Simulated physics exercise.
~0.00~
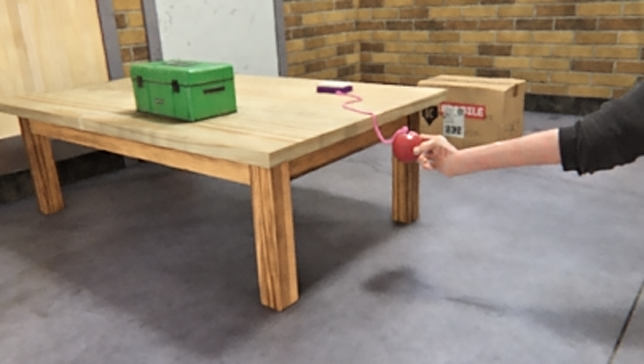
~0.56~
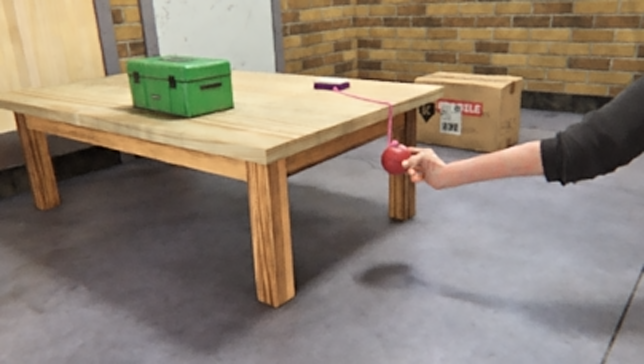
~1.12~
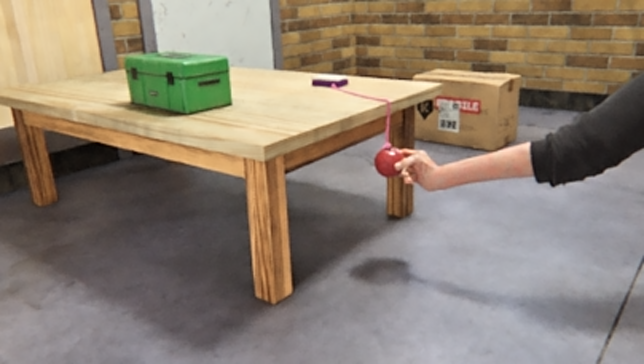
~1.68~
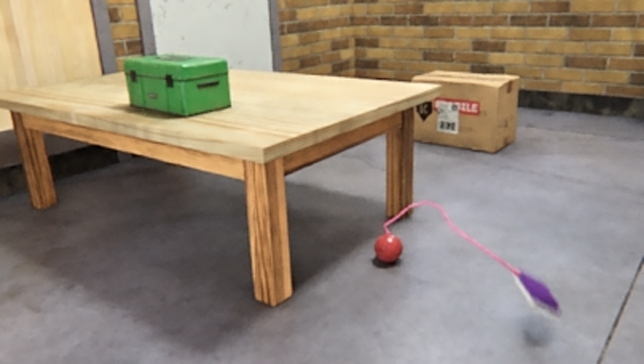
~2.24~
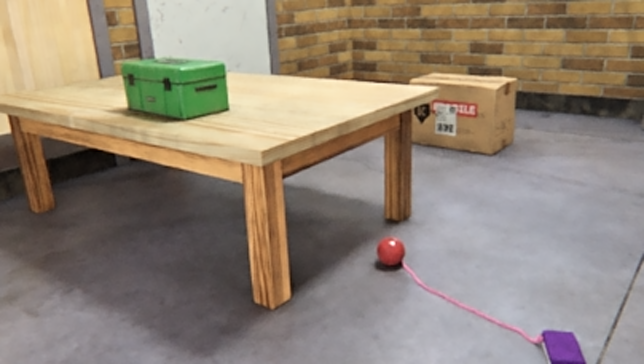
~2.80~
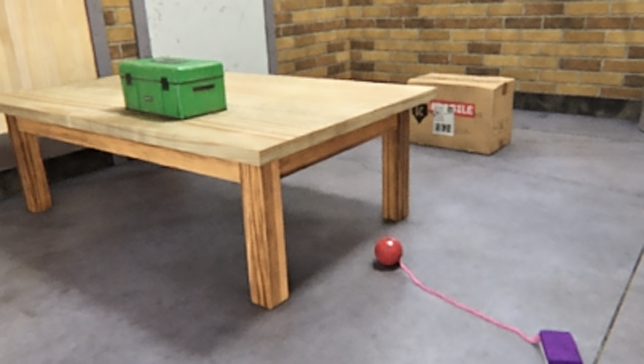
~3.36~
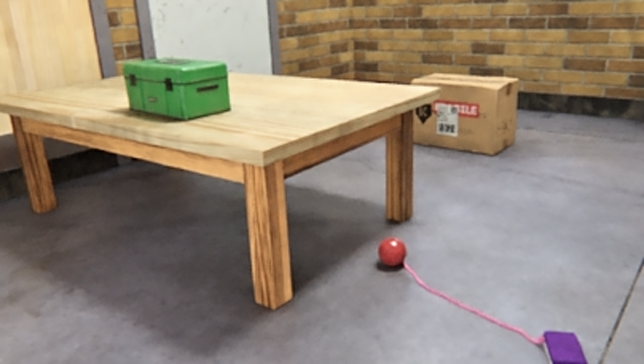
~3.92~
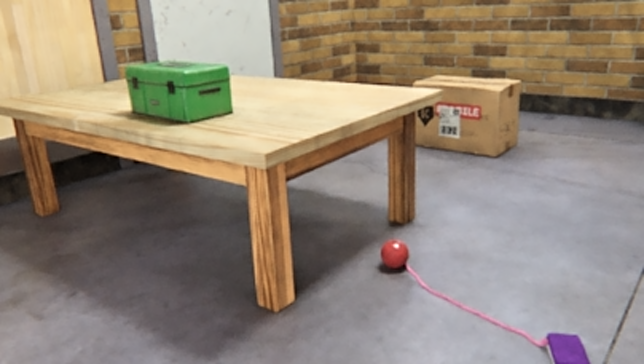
By a wooden workbench, a hand drops a red ball, pulling a corded purple block down too.
